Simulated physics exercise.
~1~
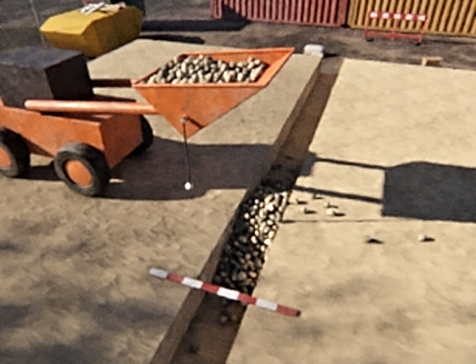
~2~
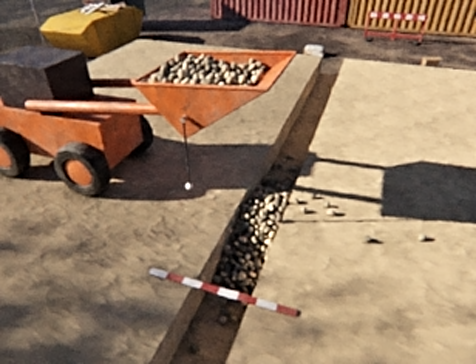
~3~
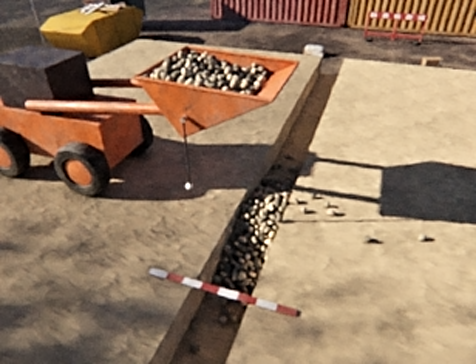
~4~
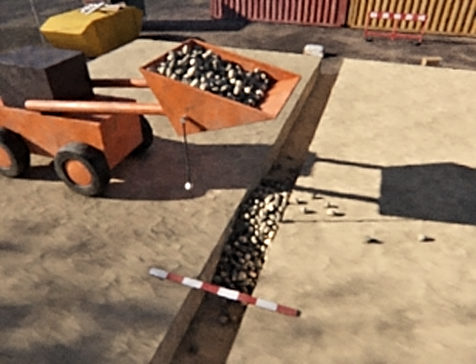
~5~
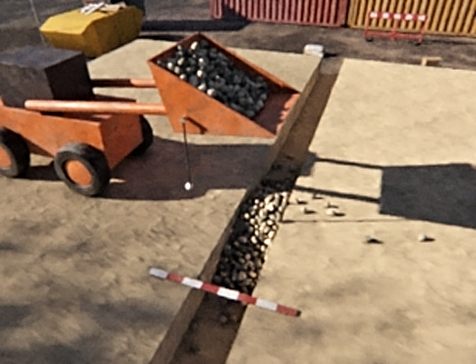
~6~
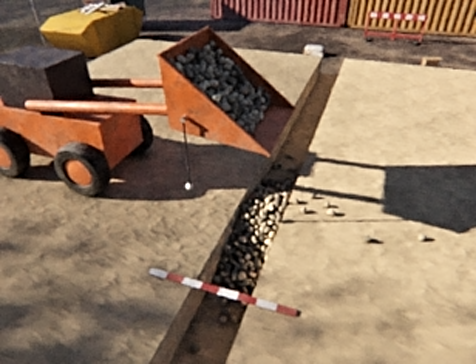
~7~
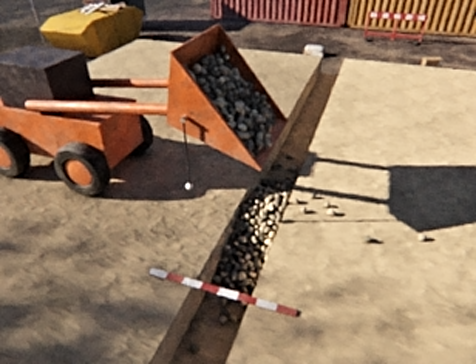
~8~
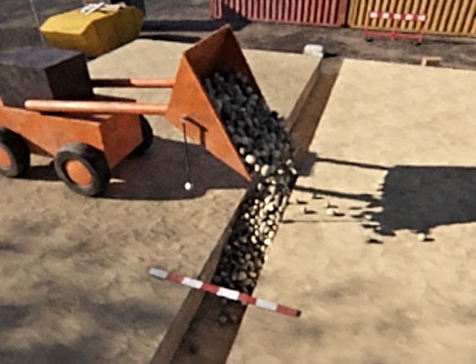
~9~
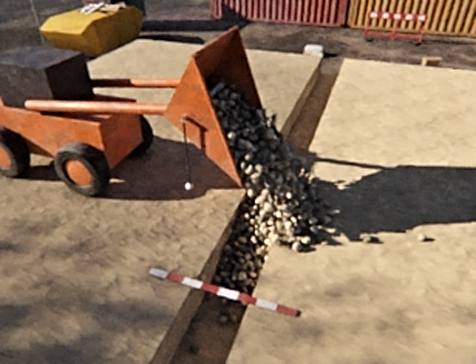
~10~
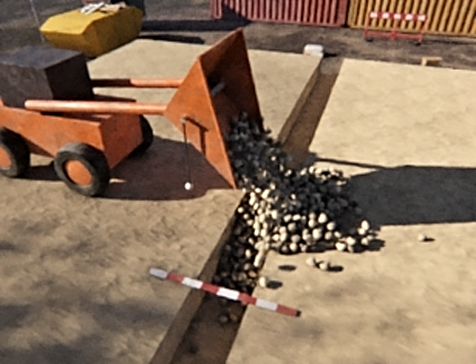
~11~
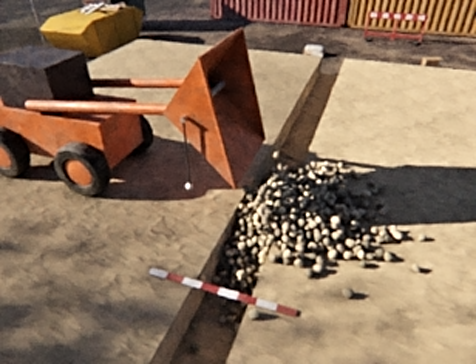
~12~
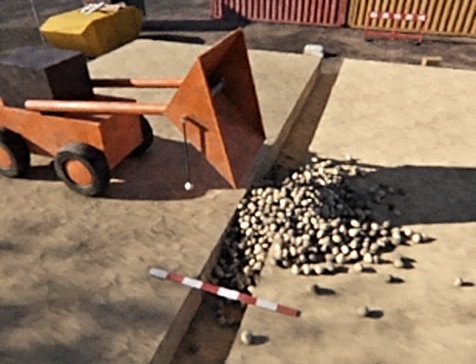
The video shows an orange loader tipping its bucket of rounded stones forward over a narrow trench already partly filled with stones. The load slides out, piling over the trench and spilling onto the ground to the right, where a few stones roll outward, leaving the bucket empty and tilted down.
